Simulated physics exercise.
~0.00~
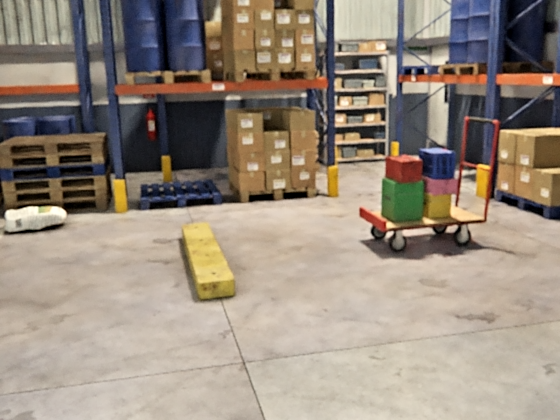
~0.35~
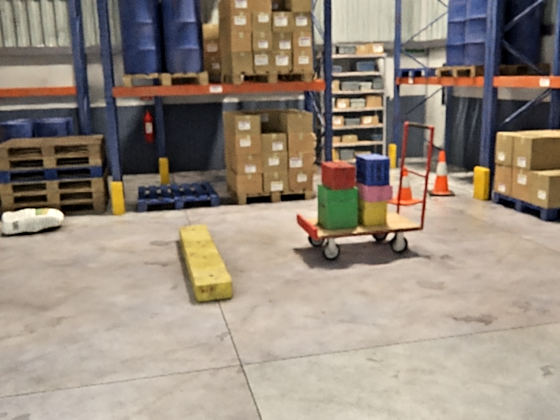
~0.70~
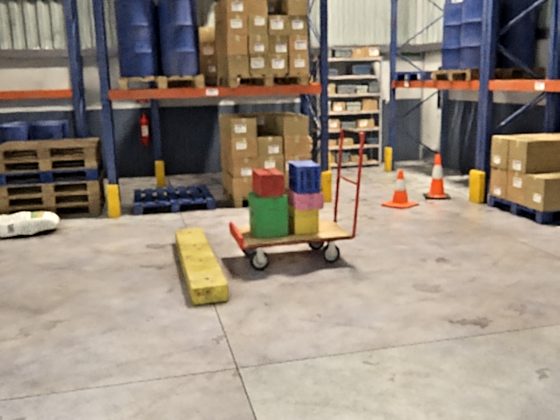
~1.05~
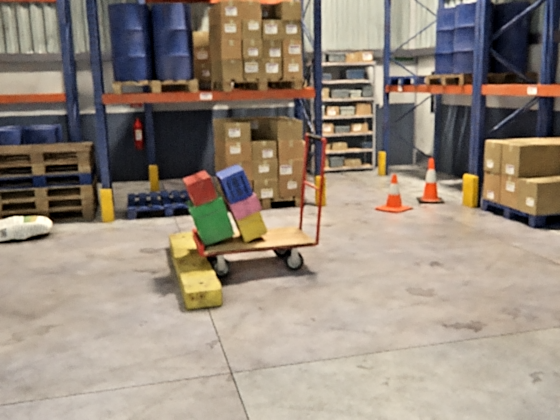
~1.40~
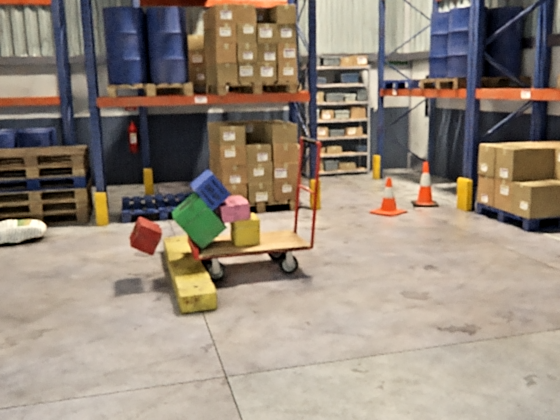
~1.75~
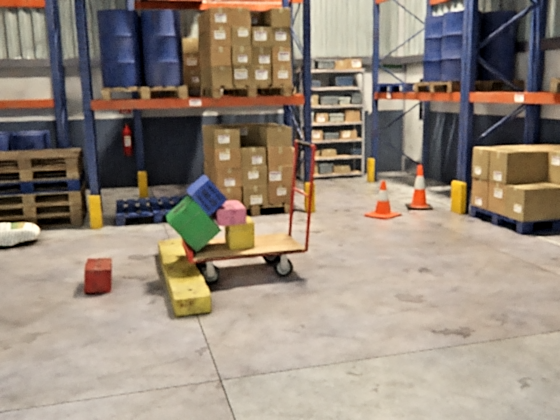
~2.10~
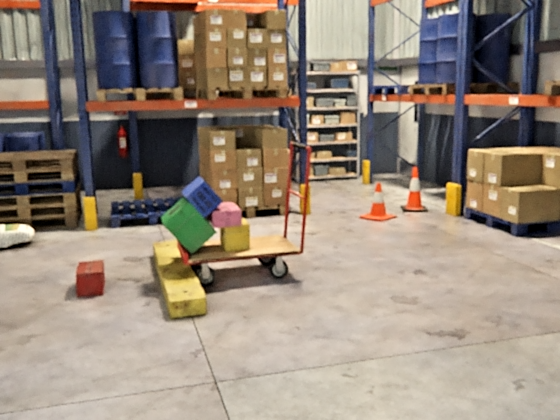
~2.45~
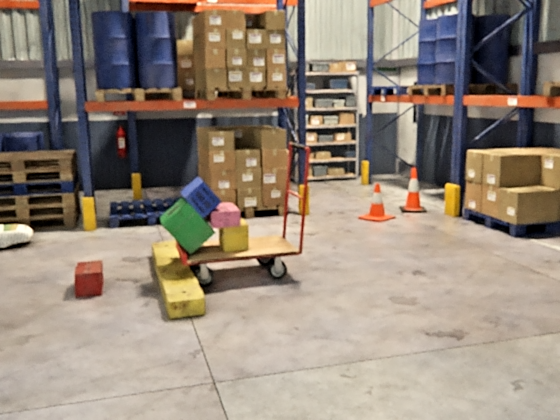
In the video, a flatbed trolley carrying stacked coloured boxes rolls left across a warehouse floor and stops against a low yellow kerb. The load tips forward and the red box tumbles to the floor beyond, while the tilted green and blue boxes, pink box and yellow box stay aboard.
